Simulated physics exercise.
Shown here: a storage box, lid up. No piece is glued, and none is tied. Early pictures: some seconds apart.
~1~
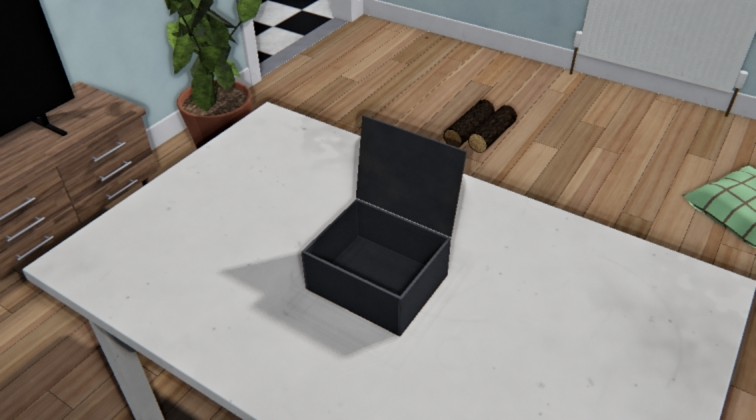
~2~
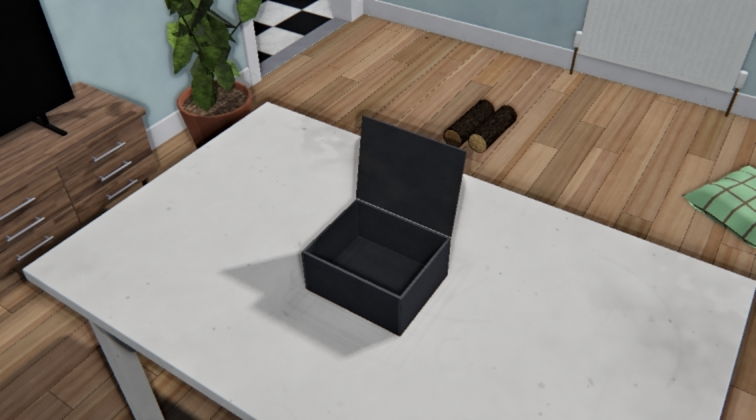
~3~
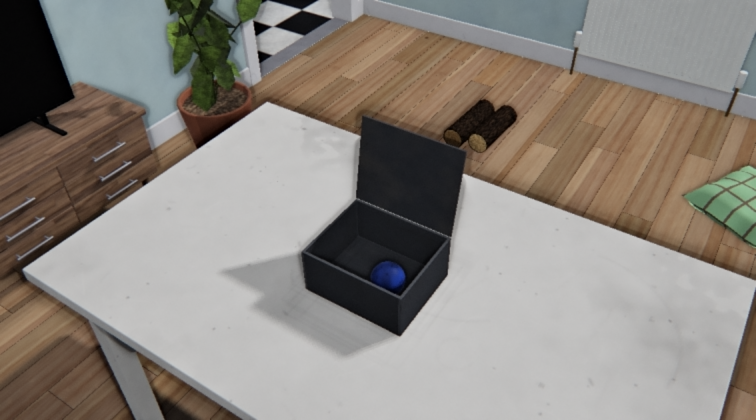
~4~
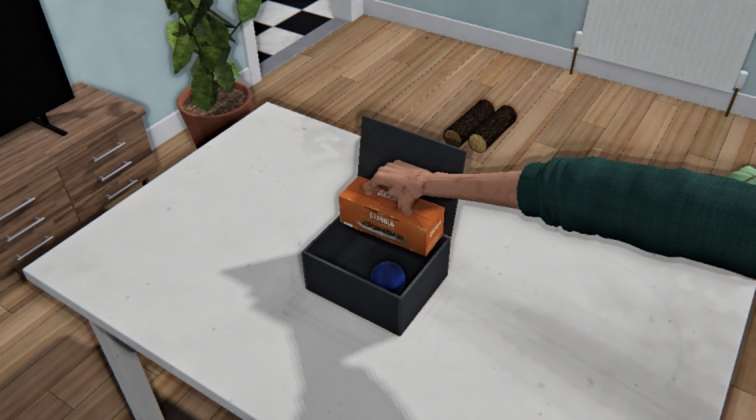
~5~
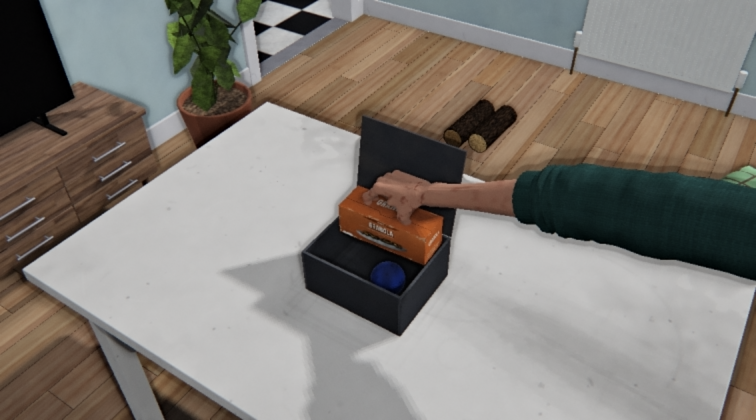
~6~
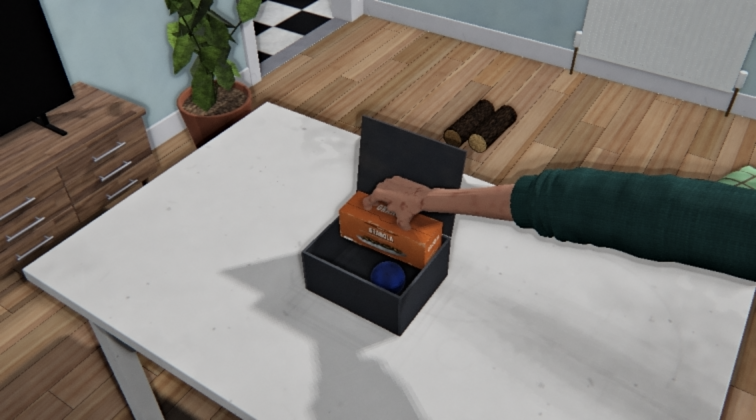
At first, an open black storage box sits empty on a white table. A blue ball then appears inside it, near the front. Next, a hand in a dark green sleeve, reaching from the right, holds an orange carton over the back of the box and lowers it slightly inside, still gripping it.
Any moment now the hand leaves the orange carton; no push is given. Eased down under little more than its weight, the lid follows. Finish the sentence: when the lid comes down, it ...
... shuts properly.
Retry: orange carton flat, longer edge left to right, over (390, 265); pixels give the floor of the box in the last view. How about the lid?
Then the box lid comes to rest down.
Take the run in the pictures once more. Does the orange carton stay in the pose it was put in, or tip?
As it turns out, the orange carton keeps its original angle.
Then, 0.30 s on from there, orange carton shifted a little near (389, 258); blue ball shifted a little.
Then, 1.40 s on from there, lid 74° above the rim; orange carton shifted a little near (388, 259); blue ball shifted a little.
Then, 1.70 s on from there, lid 46° above the rim; orange carton shifted a little near (388, 259); blue ball shifted a little.
Then, 2.00 s on from there, lid 6° above the rim; orange carton shifted a little near (388, 259); blue ball shifted a little.
In the end, lid shut; moved from the start, orange carton and blue ball. At the end, from the last picture's camera, orange carton near (388, 259).
